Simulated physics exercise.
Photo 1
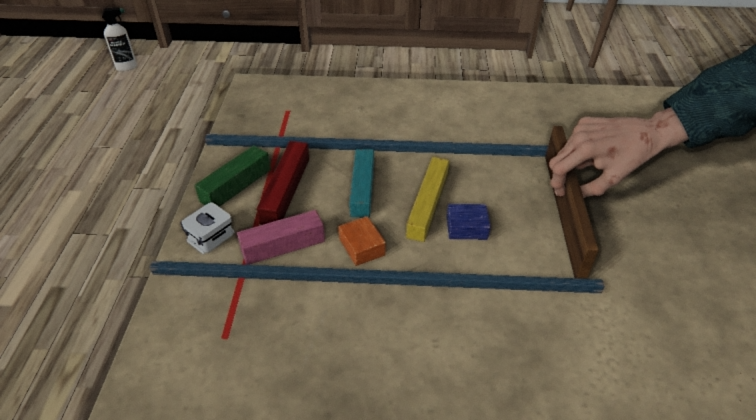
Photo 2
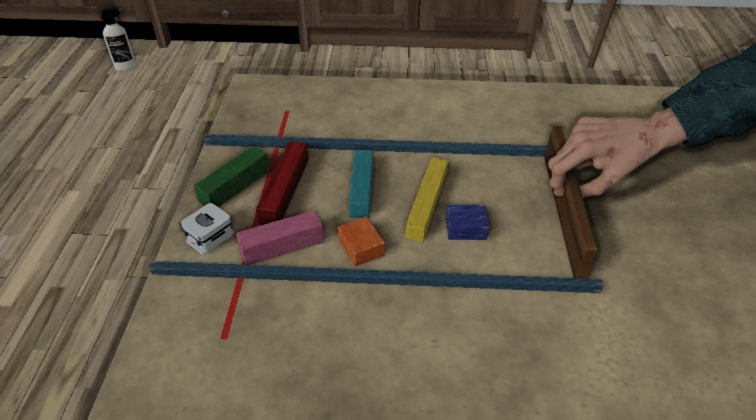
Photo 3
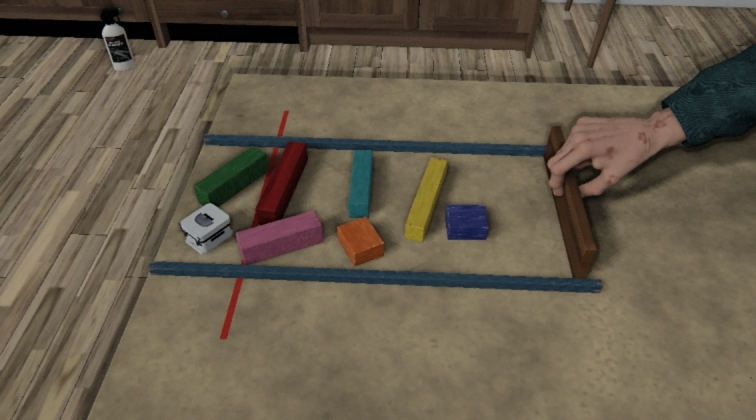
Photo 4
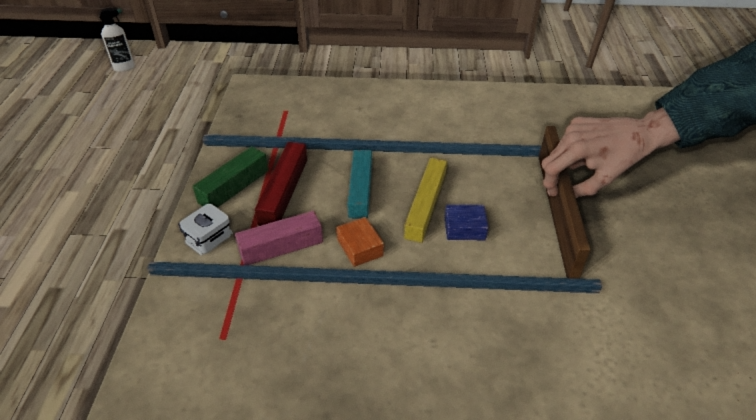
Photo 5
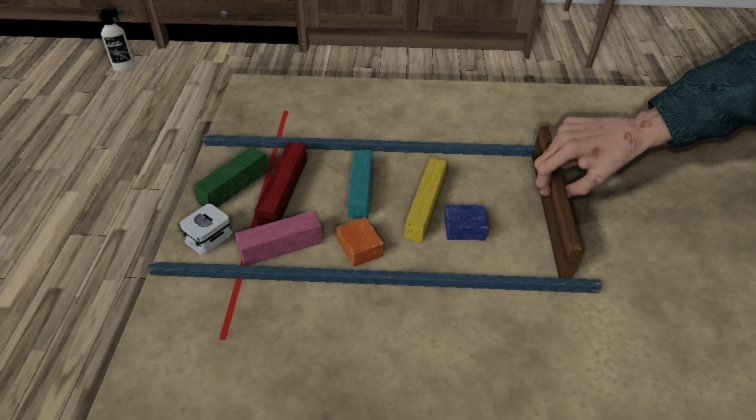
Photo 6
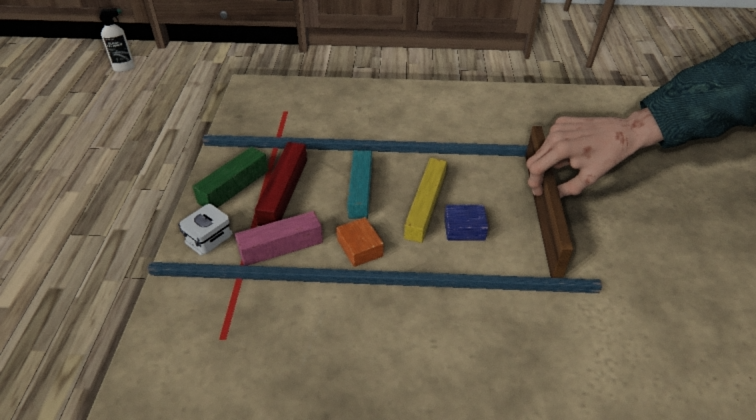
On a mottled tan tabletop in a room with a wood floor, colored blocks and a small white case lie between two blue rails, a red line crossing near the left. A hand grips a brown board at the right and slides it slightly left, while the other pieces stay put.
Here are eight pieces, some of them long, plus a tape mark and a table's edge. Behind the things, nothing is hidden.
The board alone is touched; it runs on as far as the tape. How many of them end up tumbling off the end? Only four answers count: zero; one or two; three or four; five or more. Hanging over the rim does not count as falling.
My answer: One or two.
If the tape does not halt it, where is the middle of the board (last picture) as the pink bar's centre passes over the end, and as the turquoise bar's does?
Middle: Roughly (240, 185); roughly (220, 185).
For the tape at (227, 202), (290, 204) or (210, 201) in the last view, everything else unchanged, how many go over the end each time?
Per try in turn: 4, 0, 5.
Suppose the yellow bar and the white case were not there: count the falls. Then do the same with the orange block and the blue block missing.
I'd say 0 the first time and 0 the second time.
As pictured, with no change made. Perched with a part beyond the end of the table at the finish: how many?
I'd say 3 of them.
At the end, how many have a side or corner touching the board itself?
Tally at the end: 3.
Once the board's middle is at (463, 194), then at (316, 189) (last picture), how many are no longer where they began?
I get 2 at the one place and 8 at the other.
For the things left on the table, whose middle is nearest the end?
Closest at the end: The white case.
Early on, none off yet; white case at rest near (207, 230); green bar at rest near (232, 178); red stick at rest near (283, 183).
A while later, none off yet; white case at rest near (207, 230); green bar at rest near (232, 178); red stick travelled a little near (271, 181).
Finally, the number that fall off is one or two; lost, green bar.
